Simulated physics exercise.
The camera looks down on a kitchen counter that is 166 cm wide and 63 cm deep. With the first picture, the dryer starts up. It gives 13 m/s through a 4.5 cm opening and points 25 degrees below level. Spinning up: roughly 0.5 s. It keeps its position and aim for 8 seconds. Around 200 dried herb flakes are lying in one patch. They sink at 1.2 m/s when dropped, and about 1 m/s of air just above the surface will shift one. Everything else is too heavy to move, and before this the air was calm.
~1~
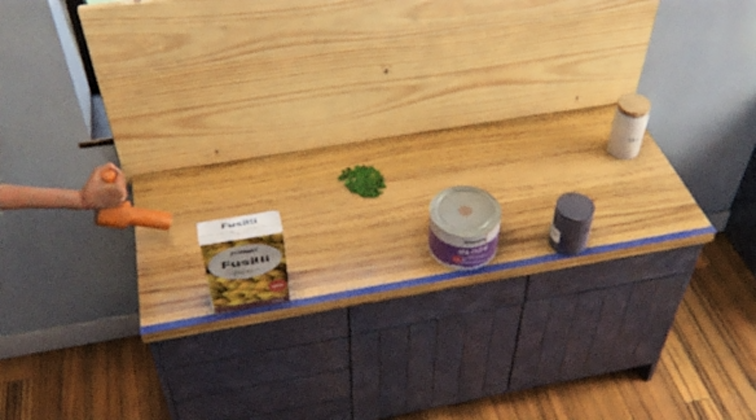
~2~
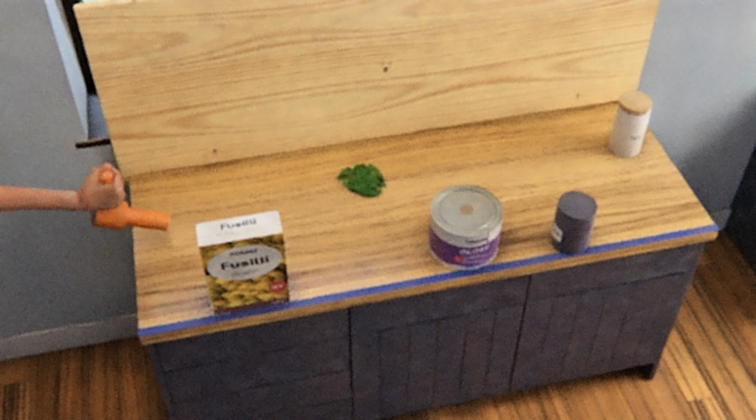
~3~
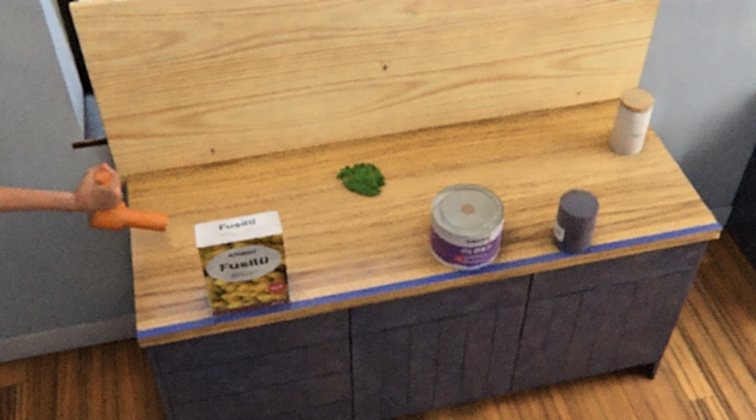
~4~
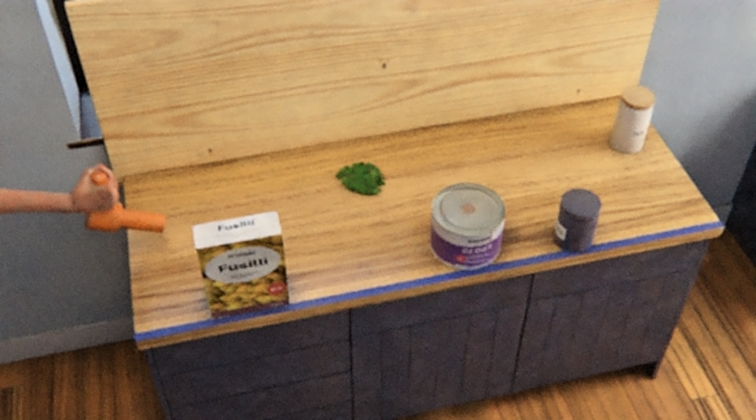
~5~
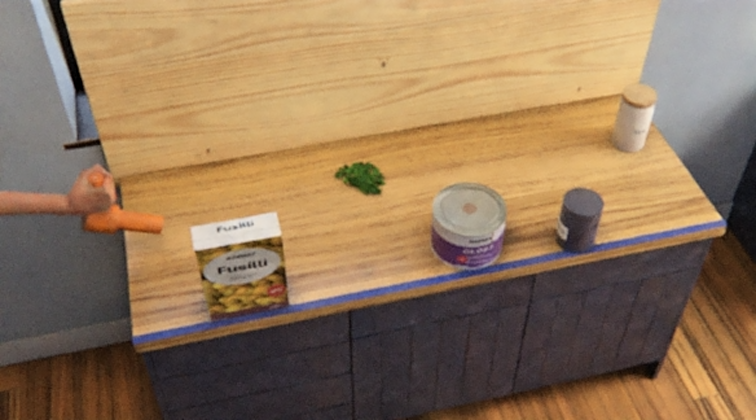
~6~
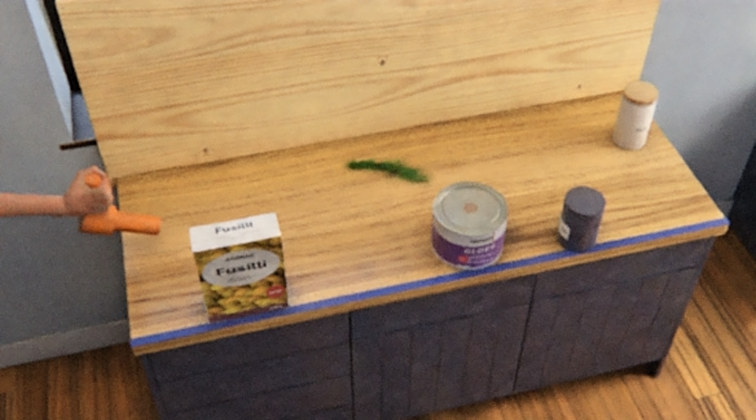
Green flakes lie still, then shift right along a counter while a hand holds something orange.
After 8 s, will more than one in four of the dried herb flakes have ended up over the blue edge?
No, the loss never goes past a quarter.
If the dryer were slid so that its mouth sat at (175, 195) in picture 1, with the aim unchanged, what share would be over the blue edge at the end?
That gives roughly 0 % in the end.
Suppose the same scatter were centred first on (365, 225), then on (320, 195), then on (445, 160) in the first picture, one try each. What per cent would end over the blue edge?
Going through the three spots in order, you'd get 0 percent, 0 percent and 0 percent.
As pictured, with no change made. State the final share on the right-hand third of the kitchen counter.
I'd estimate around 2 per cent.
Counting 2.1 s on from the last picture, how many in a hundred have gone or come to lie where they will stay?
Close to 100 % of them.
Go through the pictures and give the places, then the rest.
In the first frame, the middle of the dried herb flakes is near (365, 180), none has stirred yet and the mouth of the dryer is at (169, 222).
In the second frame, the middle of the dried herb flakes is near (365, 178), none has stirred yet and the blue edge is centred on (445, 281).
In the third frame, the middle of the dried herb flakes is near (364, 177), none has stirred yet, the top of a large tin is at (468, 209) and the top of a carton is at (238, 228).
In the fourth frame, the middle of the dried herb flakes is near (364, 177) and none has stirred yet.
In the fifth frame, the middle of the dried herb flakes is near (363, 177), the farthest in sight from the dryer is at (381, 174) and about 5 % have left their places.
In the sixth frame, the middle of the dried herb flakes is near (390, 167), the farthest in sight from the dryer is at (427, 175) and about 85 % have left their places.
Then, 1.2 s after the last picture, 0 % are over the blue edge; 67 % have settled or left.
Then, 2.1 s after the last picture, 0 % are over the blue edge; 97 % have settled or left.
Then, 4.0 s after the last picture, 0 % are over the blue edge; 98 % have settled or left.
Then, 7.6 s after the last picture, at the end, 0 % are over the blue edge.
